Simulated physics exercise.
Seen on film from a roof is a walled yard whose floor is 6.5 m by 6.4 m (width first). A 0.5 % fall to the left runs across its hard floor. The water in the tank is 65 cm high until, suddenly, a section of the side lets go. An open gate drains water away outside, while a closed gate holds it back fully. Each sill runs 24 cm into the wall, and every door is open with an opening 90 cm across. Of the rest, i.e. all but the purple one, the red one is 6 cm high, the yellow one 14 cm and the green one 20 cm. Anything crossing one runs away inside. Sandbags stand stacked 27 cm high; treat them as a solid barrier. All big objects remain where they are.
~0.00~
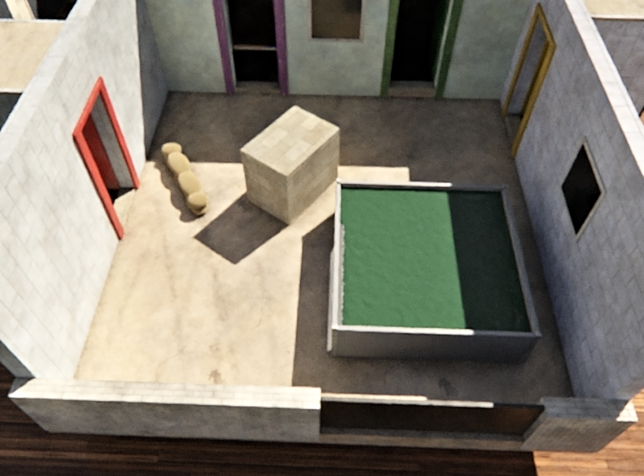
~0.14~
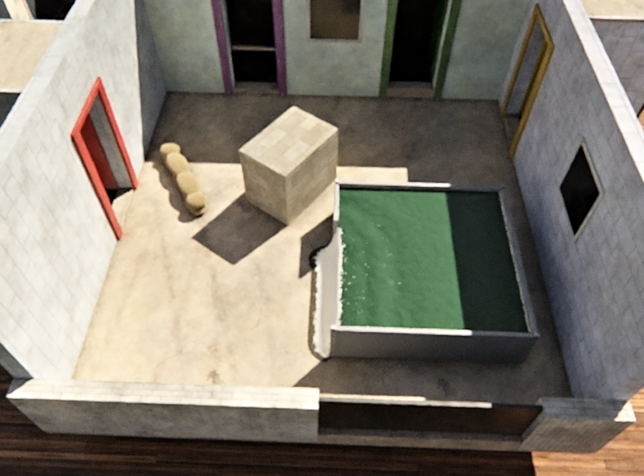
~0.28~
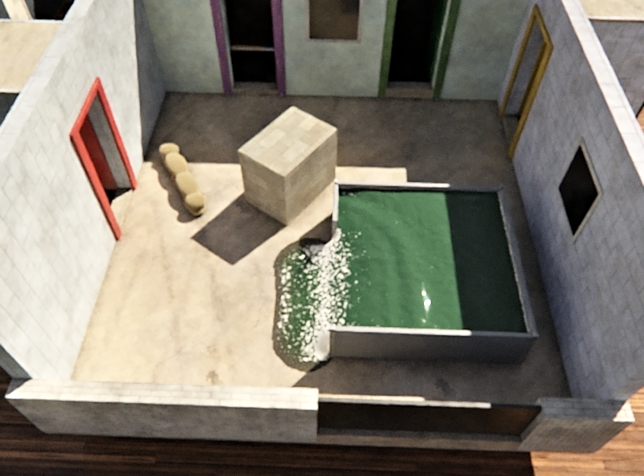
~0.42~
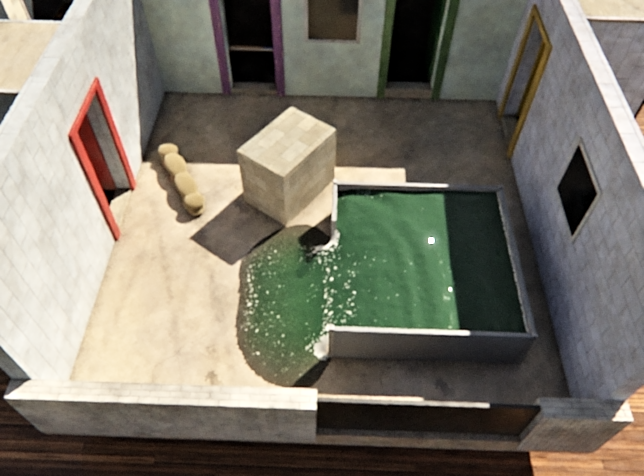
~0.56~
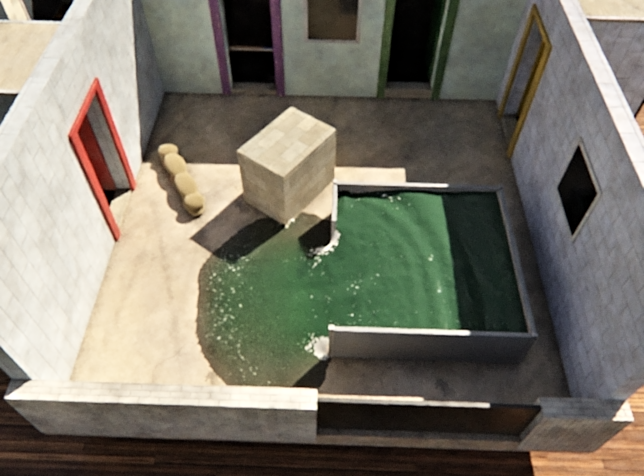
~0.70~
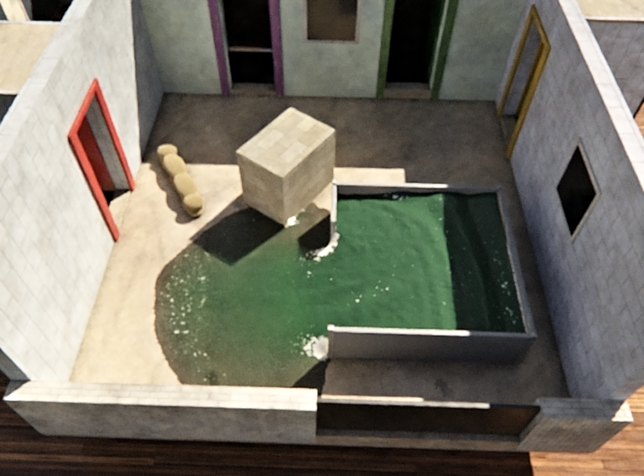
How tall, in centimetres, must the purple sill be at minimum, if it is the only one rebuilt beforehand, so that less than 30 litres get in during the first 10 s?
It needs to be at least 8 cm tall.
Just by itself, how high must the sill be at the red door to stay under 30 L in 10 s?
For the red door, about 26 cm.
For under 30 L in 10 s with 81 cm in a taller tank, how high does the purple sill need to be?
About 11.5 cm.
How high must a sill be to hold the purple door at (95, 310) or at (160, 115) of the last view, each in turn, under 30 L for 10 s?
First place around 32 cm, second around 10.5 cm.
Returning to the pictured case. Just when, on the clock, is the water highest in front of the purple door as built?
Peak time: About 6.5 s.
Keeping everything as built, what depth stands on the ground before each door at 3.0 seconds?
Depths in cm - red: 20, yellow: 0, purple: 0, green: 0.
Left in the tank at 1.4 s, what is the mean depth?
About 45 cm.
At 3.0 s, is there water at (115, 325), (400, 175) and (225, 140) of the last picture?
So the three spots come out swamped, spared, swamped, in that order.
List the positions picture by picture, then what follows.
The tank at (427, 254) is whole and still, 65 cm deep; the purple door at (253, 48) is dry, in the first picture.
Water pours out at (336, 289) and has run 0.3 m, to (313, 341); about 10 cm deep outside, 65 cm at the back, in the second picture.
Water pours out at (335, 291) and has run 0.8 m, to (280, 272); about 12 cm deep outside, 65 cm at the back, in the third picture.
The front is at (245, 284), 1.3 m from the gap at (334, 292); 2.7 m2 of floor is wet, 65 cm left at the back, in the fourth picture.
Water pours out at (334, 292) and has run 1.9 m, to (204, 287); about 7 cm deep outside, 65 cm at the back, in the fifth picture.
The front is at (161, 290), 2.5 m from the gap at (333, 293); 6.4 m2 of floor is wet, 61 cm left at the back; 3.1 m in a straight line remain to the purple door at (249, 50), in the sixth picture.
After 1.4 s water covers 30 % of the floor, deepest (36 cm) near (320, 327); it has not reached the purple door.
After 3.0 s water covers 40 % of the floor, deepest (40 cm) near (61, 408); it has not reached the purple door.
After 10.0 s water covers 95 % of the floor, deepest (16 cm) near (182, 207); 8 cm at the purple door, 10 litres in over its 10 cm sill.
At the purple door as built, the water arrived by 4.0 s and peaked near 14 cm at 6.4 s.
With a sill of 7 cm, 40 litres would have come in within the 10 s; with 9.5 cm, 13 litres. So under 30 litres takes about 8 cm.
